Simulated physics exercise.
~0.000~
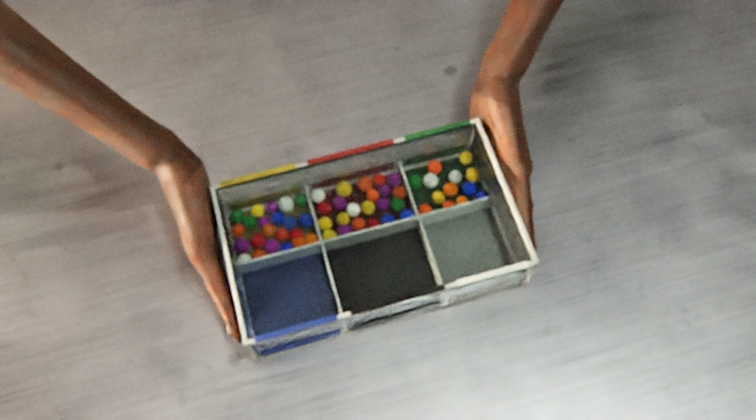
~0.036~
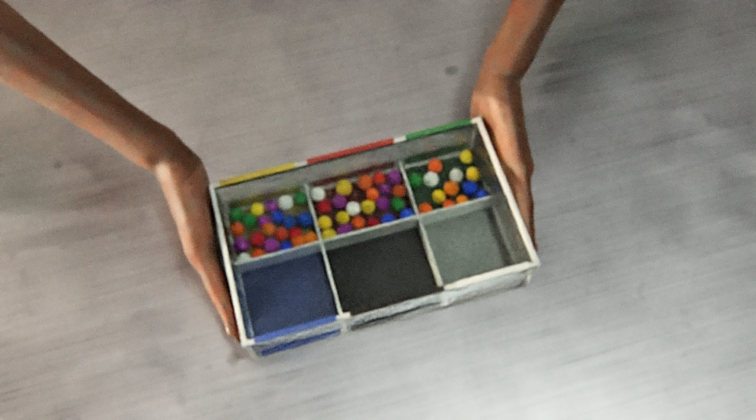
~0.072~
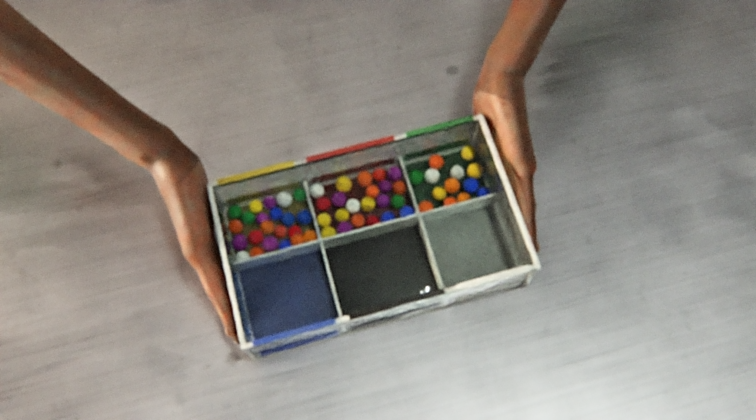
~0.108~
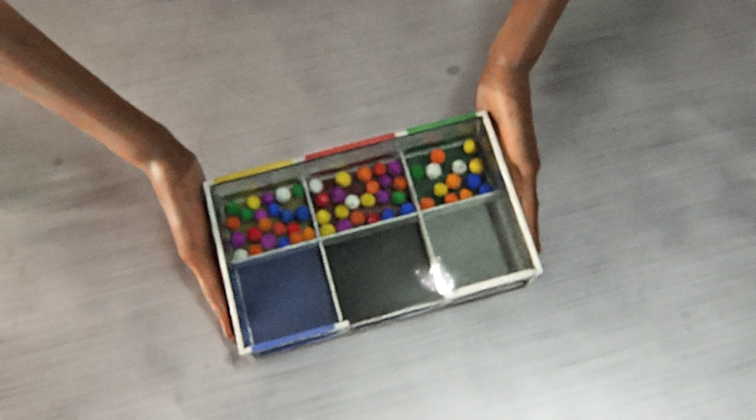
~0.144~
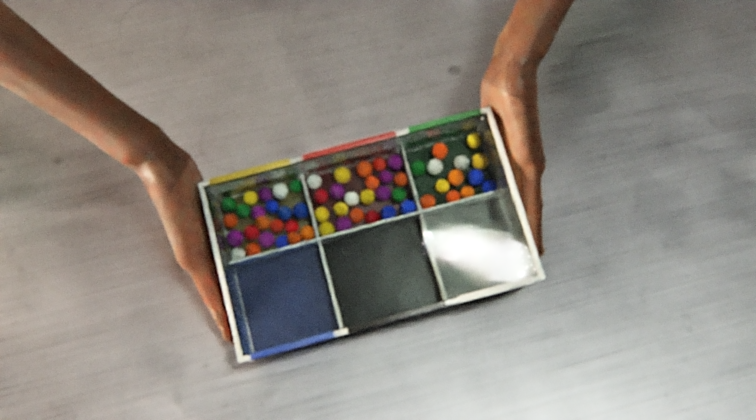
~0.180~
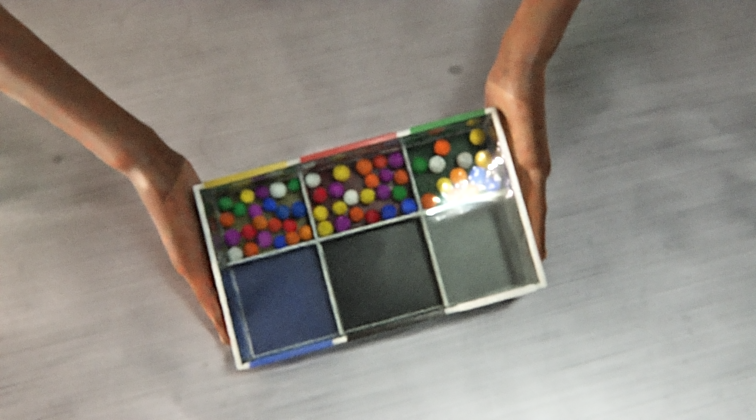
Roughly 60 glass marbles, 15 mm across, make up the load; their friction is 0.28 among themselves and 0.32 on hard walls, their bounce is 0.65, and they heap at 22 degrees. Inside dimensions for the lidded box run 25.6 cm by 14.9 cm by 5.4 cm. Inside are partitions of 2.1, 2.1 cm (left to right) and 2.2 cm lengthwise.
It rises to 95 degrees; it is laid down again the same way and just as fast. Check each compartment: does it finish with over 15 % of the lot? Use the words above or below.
Red: Below; blue: Above; green: Below; yellow: Below; white: Below; black: Above.
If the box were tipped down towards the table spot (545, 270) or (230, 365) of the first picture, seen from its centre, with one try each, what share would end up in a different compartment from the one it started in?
Some 90 and 80 per cent.
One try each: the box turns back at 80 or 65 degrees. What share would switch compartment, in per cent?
Some 70 and 10 per cent.
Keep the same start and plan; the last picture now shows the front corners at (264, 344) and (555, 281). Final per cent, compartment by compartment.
By the end, red has 0%, blue has 0%, green has 0%, yellow has 0%, white has 75% and black has 20%.
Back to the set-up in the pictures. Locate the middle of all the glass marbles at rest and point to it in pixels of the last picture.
My guess is close to (324, 299).
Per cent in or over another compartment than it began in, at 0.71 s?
About 30 per cent.
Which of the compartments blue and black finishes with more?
The blue one.
After 0.71 s, tilt 94 degrees; red 30 %, blue 10 %, green 10 %, yellow 30 %, white 10 %, black 10 %.
After 1.06 s, tilt 39 degrees; blue 60 %, white 10 %, black 25 %.
After 1.50 s, tilt 0 degrees; blue 55 %, white 10 %, black 30 %.
At rest (2.3 s), red 0 %, blue 55 %, green 0 %, yellow 0 %, white 10 %, black 30 %.
